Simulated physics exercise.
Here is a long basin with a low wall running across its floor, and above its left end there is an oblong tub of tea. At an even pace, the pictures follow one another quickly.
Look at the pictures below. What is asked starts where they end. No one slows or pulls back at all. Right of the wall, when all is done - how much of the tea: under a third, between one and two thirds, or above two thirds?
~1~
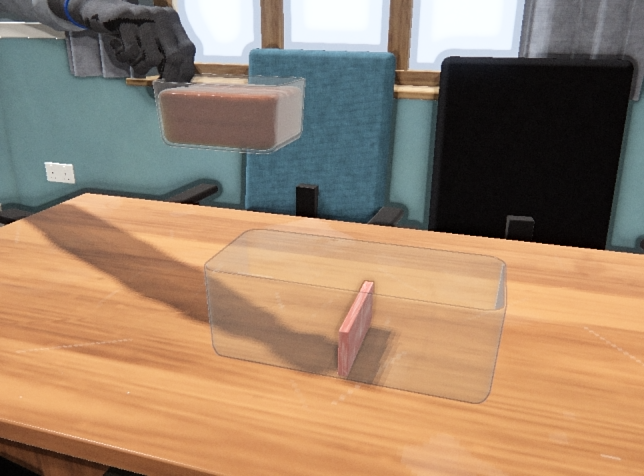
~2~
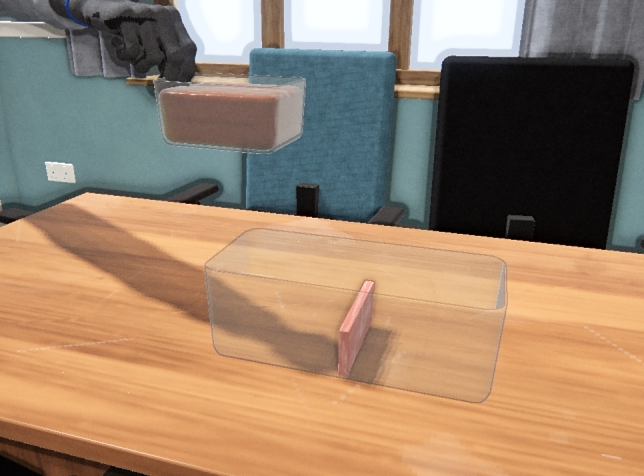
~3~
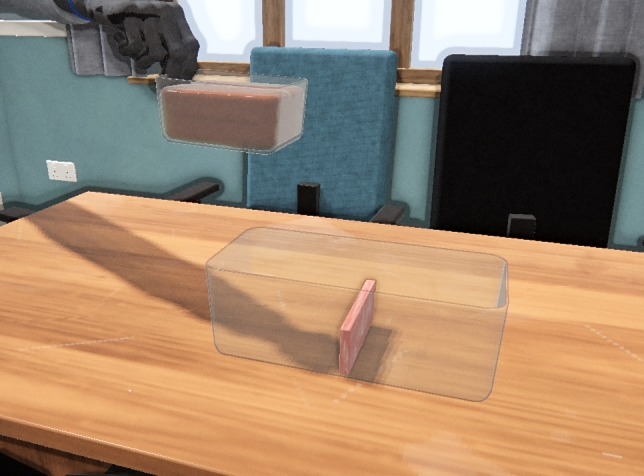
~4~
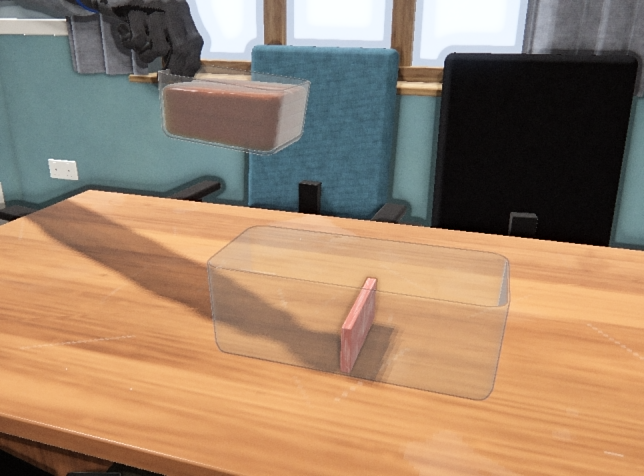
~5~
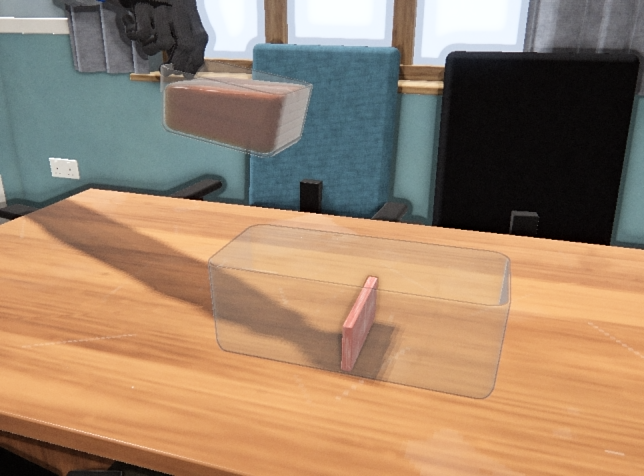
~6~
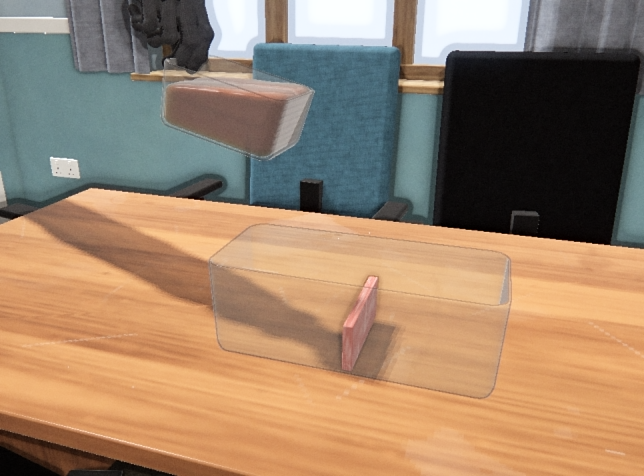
Honestly, the portion right of the wall is middling, a third to two thirds.
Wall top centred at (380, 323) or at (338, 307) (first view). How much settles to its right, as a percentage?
The first placement leaves close to 15 per cent, the second close to 65 per cent.
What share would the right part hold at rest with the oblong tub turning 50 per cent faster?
Near 30 in a hundred.
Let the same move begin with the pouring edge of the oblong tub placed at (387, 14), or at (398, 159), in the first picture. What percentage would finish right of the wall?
About 85 per cent, then about 95 per cent.
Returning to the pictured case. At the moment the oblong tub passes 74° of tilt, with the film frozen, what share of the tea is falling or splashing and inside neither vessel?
It works out to about 45 percent.
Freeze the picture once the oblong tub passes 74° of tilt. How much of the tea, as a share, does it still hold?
About 35 %.
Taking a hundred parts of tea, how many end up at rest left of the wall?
Roughly 45 %.
A moment on, the oblong tub is tipped part way and 33 per cent is still to pour, 5 is left of the wall and 16 right of it.
Next, the oblong tub is tipped right over and 4 per cent is still to pour, 37 is left of the wall and 46 right of it.
Then the oblong tub is tipped right over and 0 per cent is still to pour, 47 is left of the wall and 47 right of it.
Later the oblong tub is tipped right over and 0 per cent is still to pour, 47 is left of the wall and 47 right of it.
At rest 47 per cent lies left of the wall, 47 right of it and 6 outside.
